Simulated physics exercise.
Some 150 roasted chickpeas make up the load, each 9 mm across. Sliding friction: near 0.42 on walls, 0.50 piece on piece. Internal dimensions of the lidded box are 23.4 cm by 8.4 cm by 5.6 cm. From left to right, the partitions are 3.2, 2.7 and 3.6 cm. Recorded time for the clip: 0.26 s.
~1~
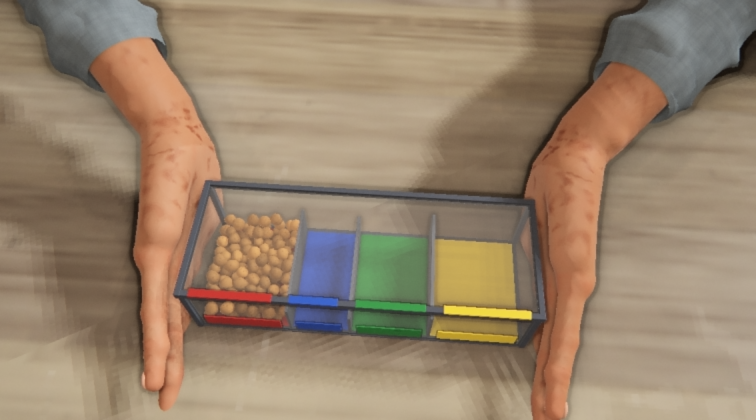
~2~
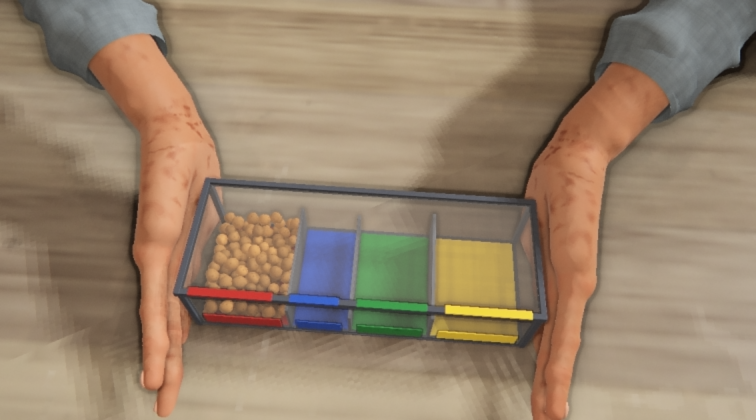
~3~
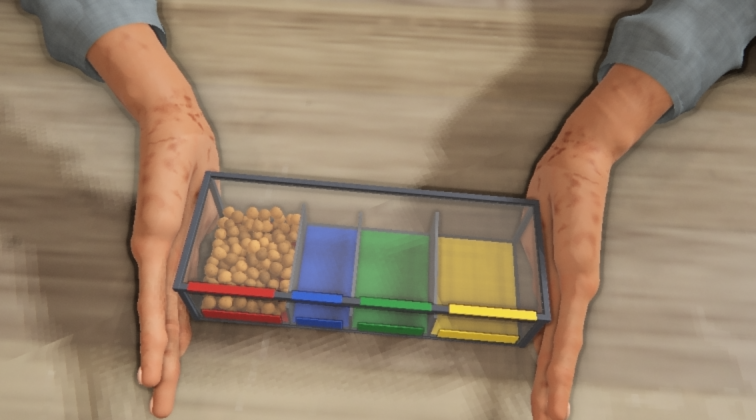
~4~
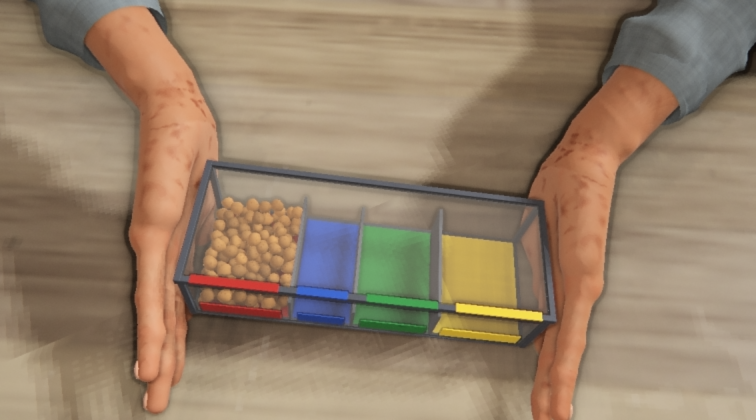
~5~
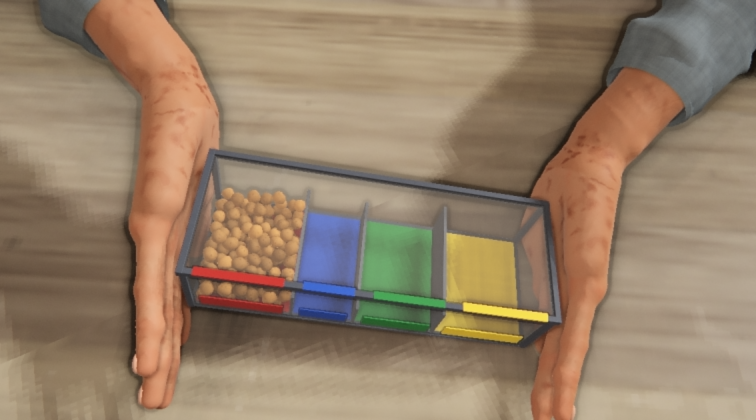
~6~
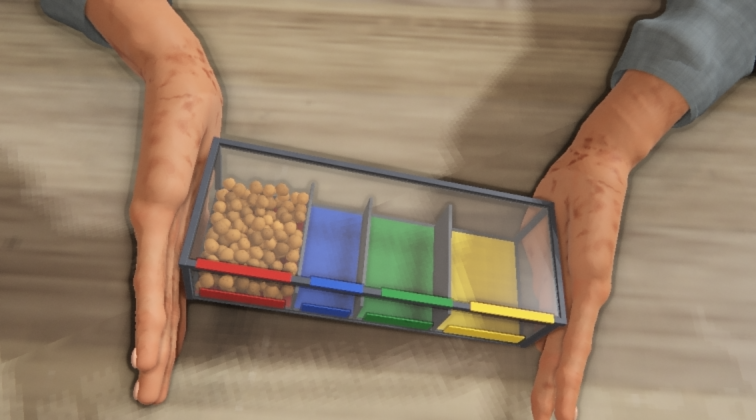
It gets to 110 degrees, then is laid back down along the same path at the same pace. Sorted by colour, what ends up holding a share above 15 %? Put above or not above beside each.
Red compartment: Not above; blue compartment: Not above; green compartment: Not above; yellow compartment: Above.
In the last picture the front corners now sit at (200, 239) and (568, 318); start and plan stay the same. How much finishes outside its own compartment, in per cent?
Estimate: Near 100 %.
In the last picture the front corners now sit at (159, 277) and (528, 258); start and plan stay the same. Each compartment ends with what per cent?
In the end red holds 100 %, blue holds 0 %, green holds 0 % and yellow holds 0 %.
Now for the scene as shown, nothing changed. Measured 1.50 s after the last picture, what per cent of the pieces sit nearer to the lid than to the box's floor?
Estimate: Near 70 per cent.
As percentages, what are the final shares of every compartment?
Per cent by compartment - red 0, blue 0, green 10, yellow 90.
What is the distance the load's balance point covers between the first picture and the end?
It shifts some 17.5 cm.
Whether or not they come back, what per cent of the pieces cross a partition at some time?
Estimate: Some 100 per cent.
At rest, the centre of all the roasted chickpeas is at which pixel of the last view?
Close to pixel (491, 291).
Then, 1.50 s after the last picture, tilt 109 degrees; red 40 %, blue 15 %, green 5 %, yellow 40 %.
Then, 2.51 s after the last picture, tilt 51 degrees; green 10 %, yellow 90 %.
Then, 3.50 s after the last picture, tilt 0 degrees; green 10 %, yellow 90 %.
In the end, red 0 %, blue 0 %, green 10 %, yellow 90 %.
